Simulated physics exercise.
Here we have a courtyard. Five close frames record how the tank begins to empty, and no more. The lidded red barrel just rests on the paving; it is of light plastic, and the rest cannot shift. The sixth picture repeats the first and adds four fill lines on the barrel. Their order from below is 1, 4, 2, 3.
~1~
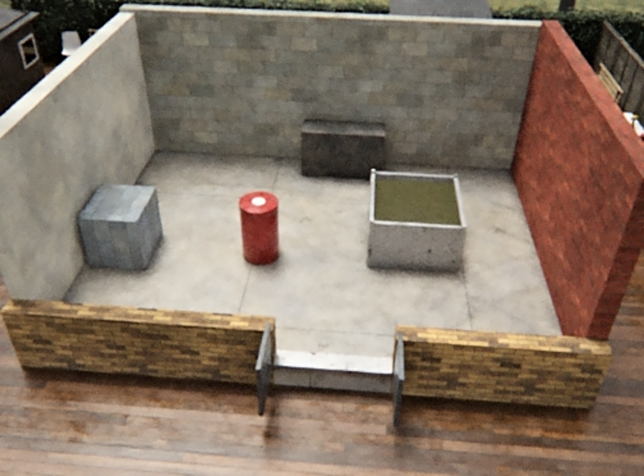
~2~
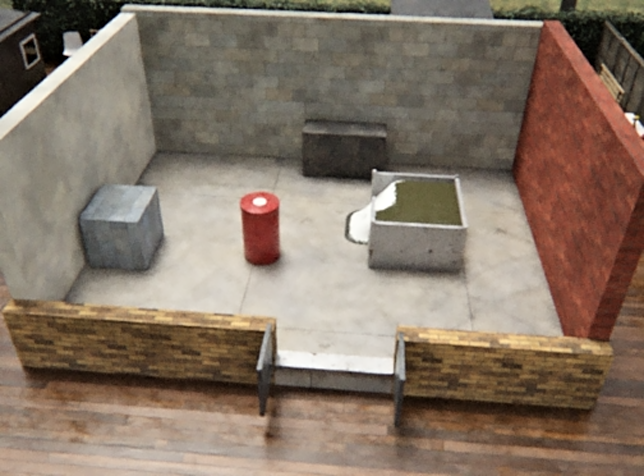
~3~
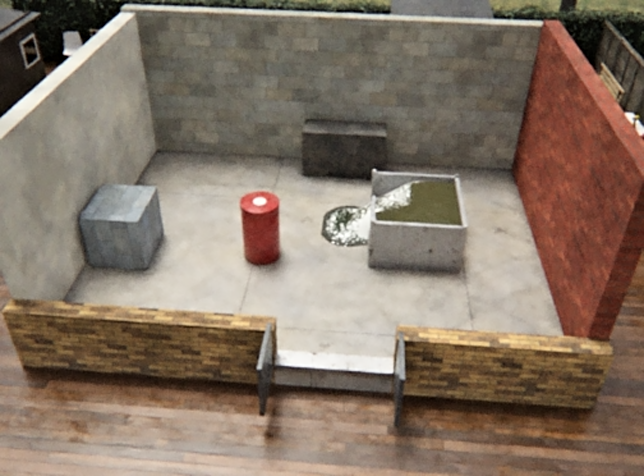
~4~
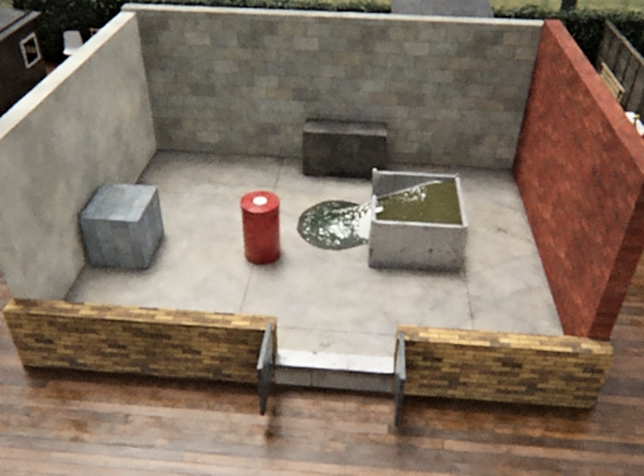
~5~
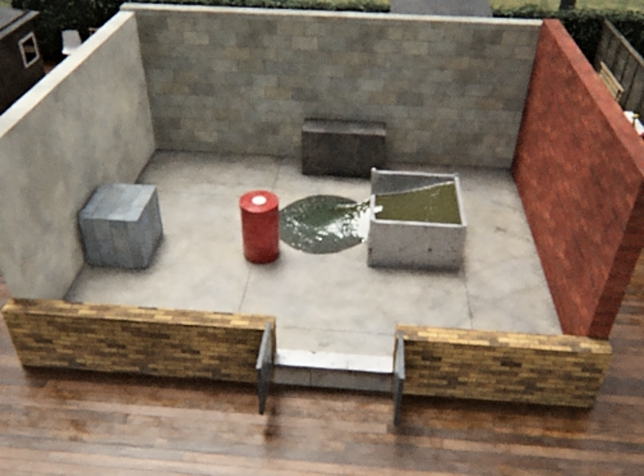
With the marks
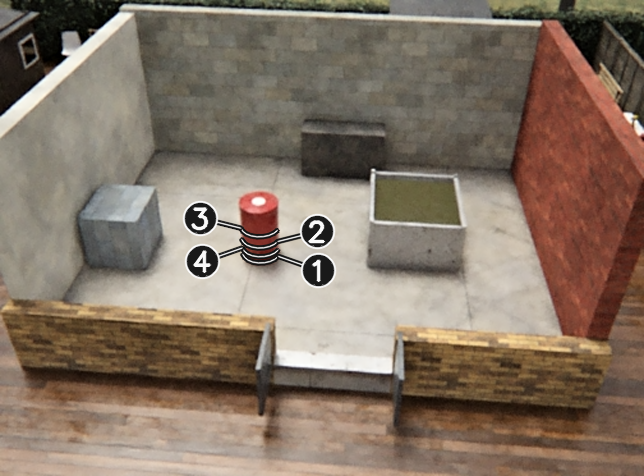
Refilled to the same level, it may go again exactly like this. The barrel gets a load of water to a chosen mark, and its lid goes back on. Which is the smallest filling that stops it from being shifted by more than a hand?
I would pick mark 4.
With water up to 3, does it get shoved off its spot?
No, that is safe.
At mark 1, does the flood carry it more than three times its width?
No, it does not.
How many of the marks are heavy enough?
Three.
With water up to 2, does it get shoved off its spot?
No, not at all.
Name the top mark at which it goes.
Mark 1.
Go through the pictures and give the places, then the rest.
The first picture shows lid of the red barrel at (259, 202); tank full, its middle at (415, 203); open gate at (335, 324).
In the second picture, 1 % of the ground wet, in view closest to the barrel at (353, 232).
In the third picture, 2 % of the ground wet, in view closest to the barrel at (331, 234).
In the fourth picture, 4 % of the ground wet, in view closest to the barrel at (313, 241).
The fifth picture shows lid of the red barrel at (259, 201); 6 % of the ground wet, in view closest to the barrel at (291, 238).
On the marked copy, 1 at (258, 262); 2 at (257, 247); 3 at (257, 236); 4 at (258, 256); from the bottom up 1, 4, 2, 3.
Choosing 1, it is pushed about its own width away.
Choosing 2, it does not move.
Choosing 3, it does not move.
Choosing 4, it does not move.
